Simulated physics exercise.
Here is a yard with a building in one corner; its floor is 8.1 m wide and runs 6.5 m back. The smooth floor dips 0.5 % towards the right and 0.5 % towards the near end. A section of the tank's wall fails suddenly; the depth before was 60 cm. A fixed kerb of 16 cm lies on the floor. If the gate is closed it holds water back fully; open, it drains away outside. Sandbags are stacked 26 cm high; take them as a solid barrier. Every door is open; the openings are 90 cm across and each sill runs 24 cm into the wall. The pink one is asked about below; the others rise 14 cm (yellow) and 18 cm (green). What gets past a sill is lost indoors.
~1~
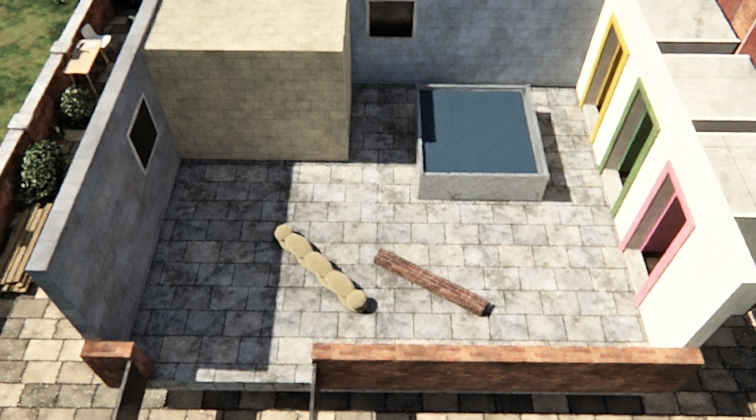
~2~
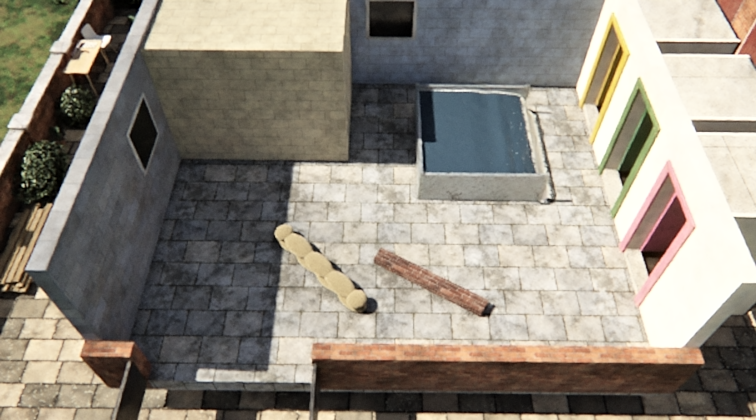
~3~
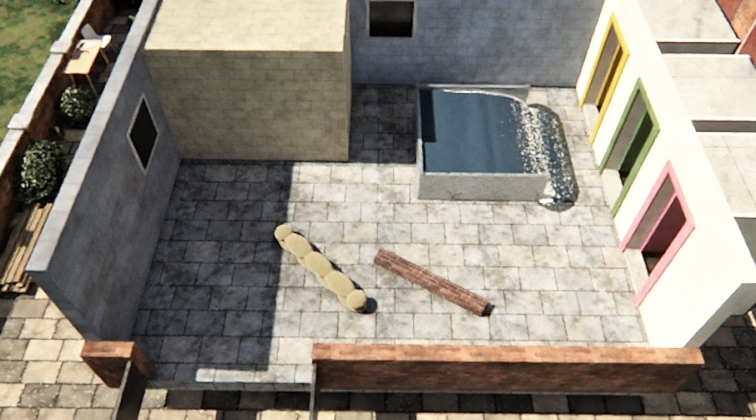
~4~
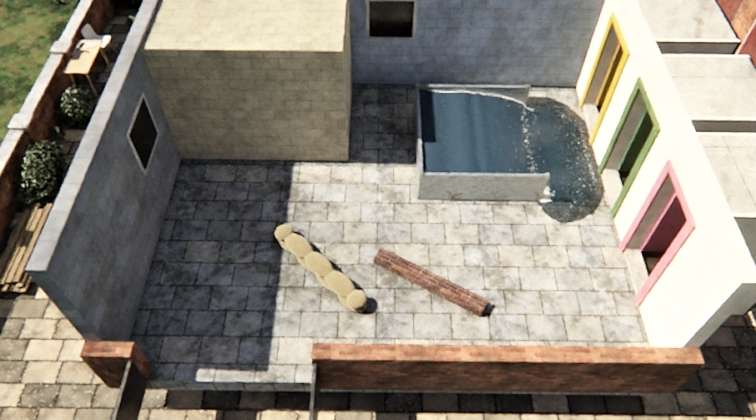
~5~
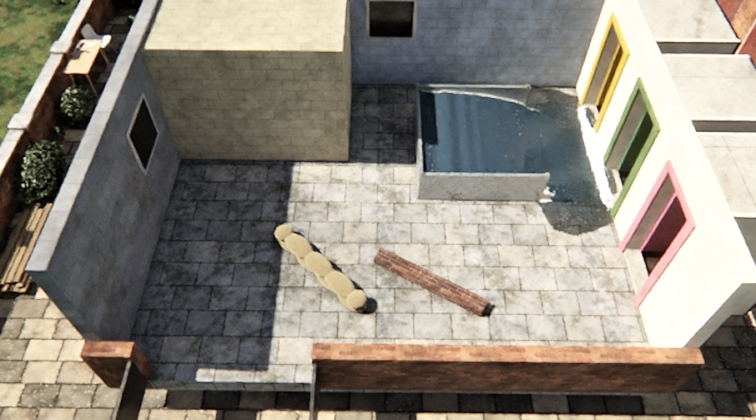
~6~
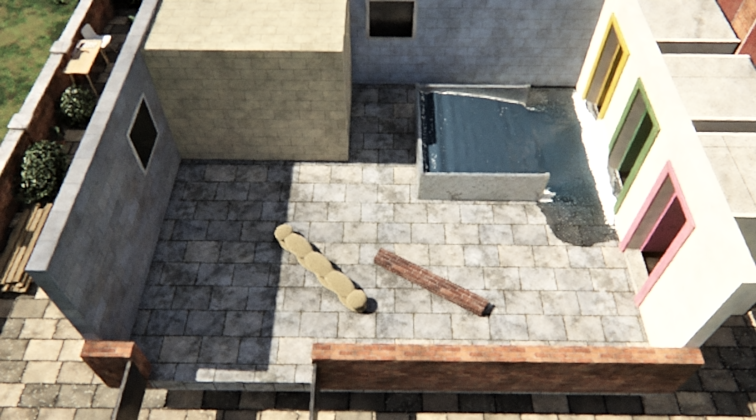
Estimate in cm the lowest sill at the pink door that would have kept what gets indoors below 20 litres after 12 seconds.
About 6.5 cm.
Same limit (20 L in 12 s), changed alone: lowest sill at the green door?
Roughly 34 cm at green.
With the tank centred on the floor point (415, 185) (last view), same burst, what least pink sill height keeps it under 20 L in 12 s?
Then roughly 18 cm.
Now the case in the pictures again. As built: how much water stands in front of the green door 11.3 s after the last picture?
Roughly 9.5 cm deep.
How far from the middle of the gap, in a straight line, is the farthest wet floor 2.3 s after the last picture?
Roughly 4.8 m.
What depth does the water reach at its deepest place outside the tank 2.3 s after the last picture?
Roughly 32 cm.
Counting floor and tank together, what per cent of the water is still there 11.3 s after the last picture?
Some 78 per cent remains.
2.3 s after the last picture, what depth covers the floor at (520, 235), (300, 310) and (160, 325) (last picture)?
About 1, 0 and 0 cm.
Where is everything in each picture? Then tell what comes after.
In the first picture, still water, 60 cm deep, in the tank at (478, 130); the pink door at (652, 241) is dry.
In the second picture, water pours out at (530, 146) and has run 0.3 m, to (551, 198); about 8 cm deep outside, 60 cm at the back.
In the third picture, the gap is at (530, 147), the front 0.7 m out at (572, 178); the back of the tank holds 60 cm.
In the fourth picture, the front is at (598, 193), 1.2 m from the gap at (530, 148); 3.2 m2 of floor is wet, 60 cm left at the back.
In the fifth picture, the front is at (612, 182), 1.4 m from the gap at (530, 148); 4.2 m2 of floor is wet, 57 cm left at the back.
In the sixth picture, water pours out at (530, 148) and has run 1.5 m, to (603, 133); about 12 cm deep outside, 50 cm at the back; the pink door at (652, 241), 3.1 m from the gap, is still 0.8 m from the nearest water.
Then, 0.7 s after the last picture water covers 15 % of the floor, deepest (45 cm) near (589, 160); 7 cm at the pink door, 0 litres in over its 12 cm sill.
Then, 2.3 s after the last picture water covers 35 % of the floor, deepest (32 cm) near (570, 92); 10 cm at the pink door, 0 litres in over its 12 cm sill.
Then, 11.3 s after the last picture water covers 95 % of the floor, deepest (12 cm) near (647, 372); 6 cm at the pink door, 0 litres in over its 12 cm sill.
At the pink door as built, the water peaked near 11 cm, 1.7 s after the last picture.
Run again over the same 12 s with other heights there, 28 litres in over 6 cm, 9 litres over 8 cm. The limit of 20 litres is kept from about 6.5 cm up.
